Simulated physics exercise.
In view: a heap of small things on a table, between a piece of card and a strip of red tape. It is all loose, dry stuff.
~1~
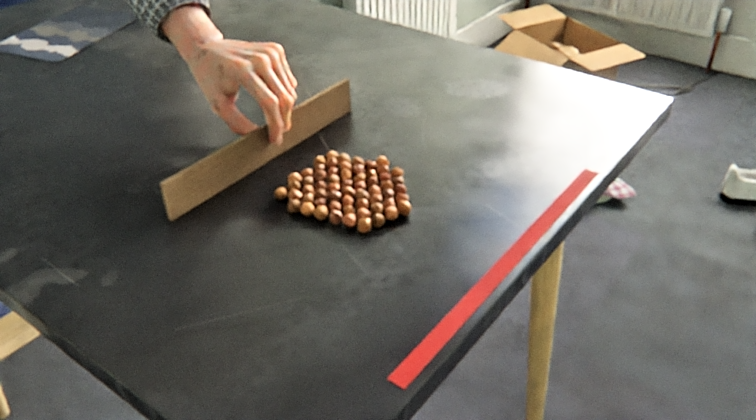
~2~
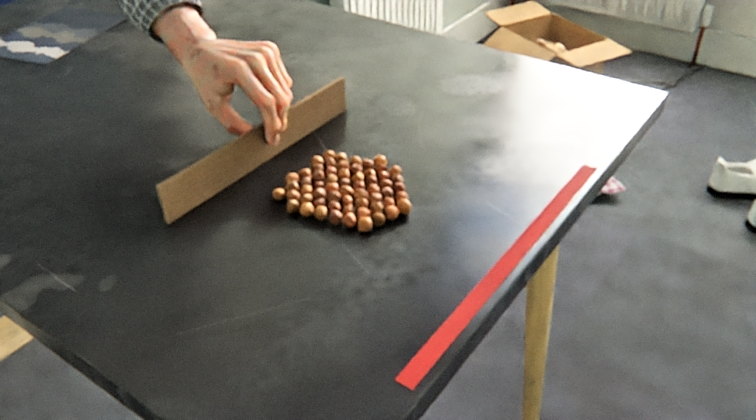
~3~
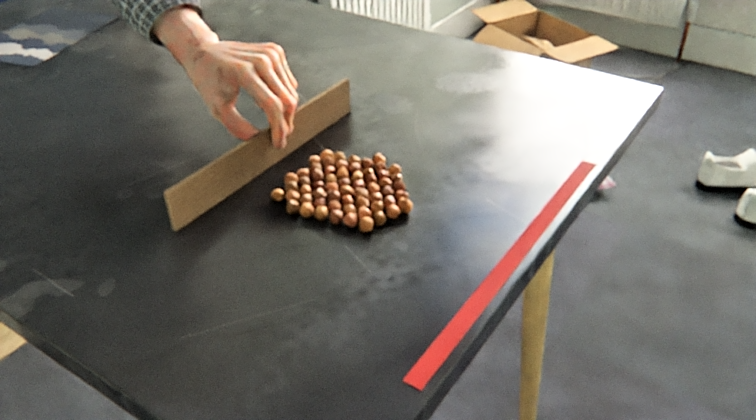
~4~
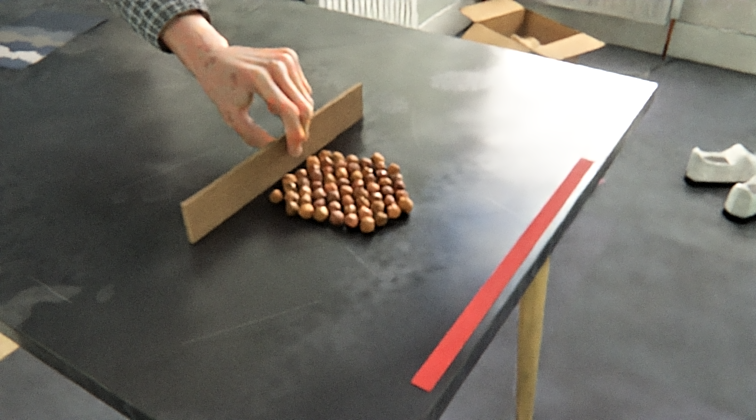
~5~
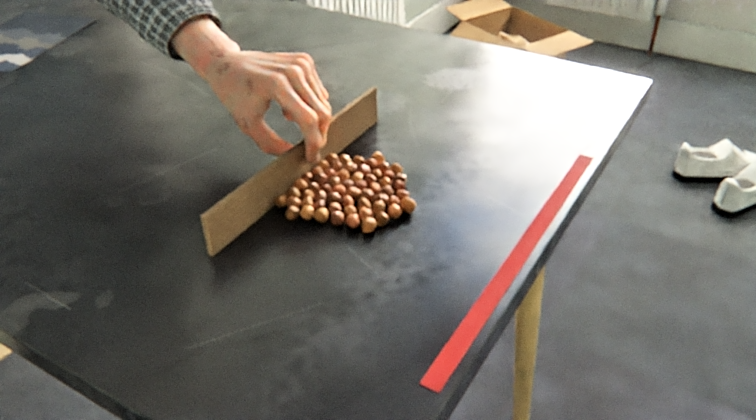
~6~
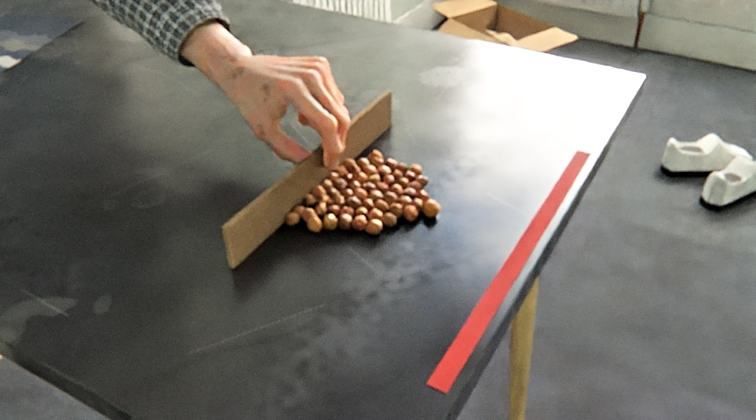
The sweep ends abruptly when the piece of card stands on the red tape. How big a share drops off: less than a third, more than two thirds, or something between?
The part that falls is over two thirds.
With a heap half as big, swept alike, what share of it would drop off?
Roughly 100 in a hundred.
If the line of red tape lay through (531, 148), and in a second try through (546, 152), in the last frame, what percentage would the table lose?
The first gives 20 %, the second 40 %.
Soon, piece of card still moving, near (423, 181); heap all on the table, its front near (520, 237).
A while on, piece of card stopped at the red tape; heap most over the edge.
Towards the end, piece of card stopped at the red tape; heap all over the edge.
Finally, piece of card stopped at the red tape; heap all over the edge.
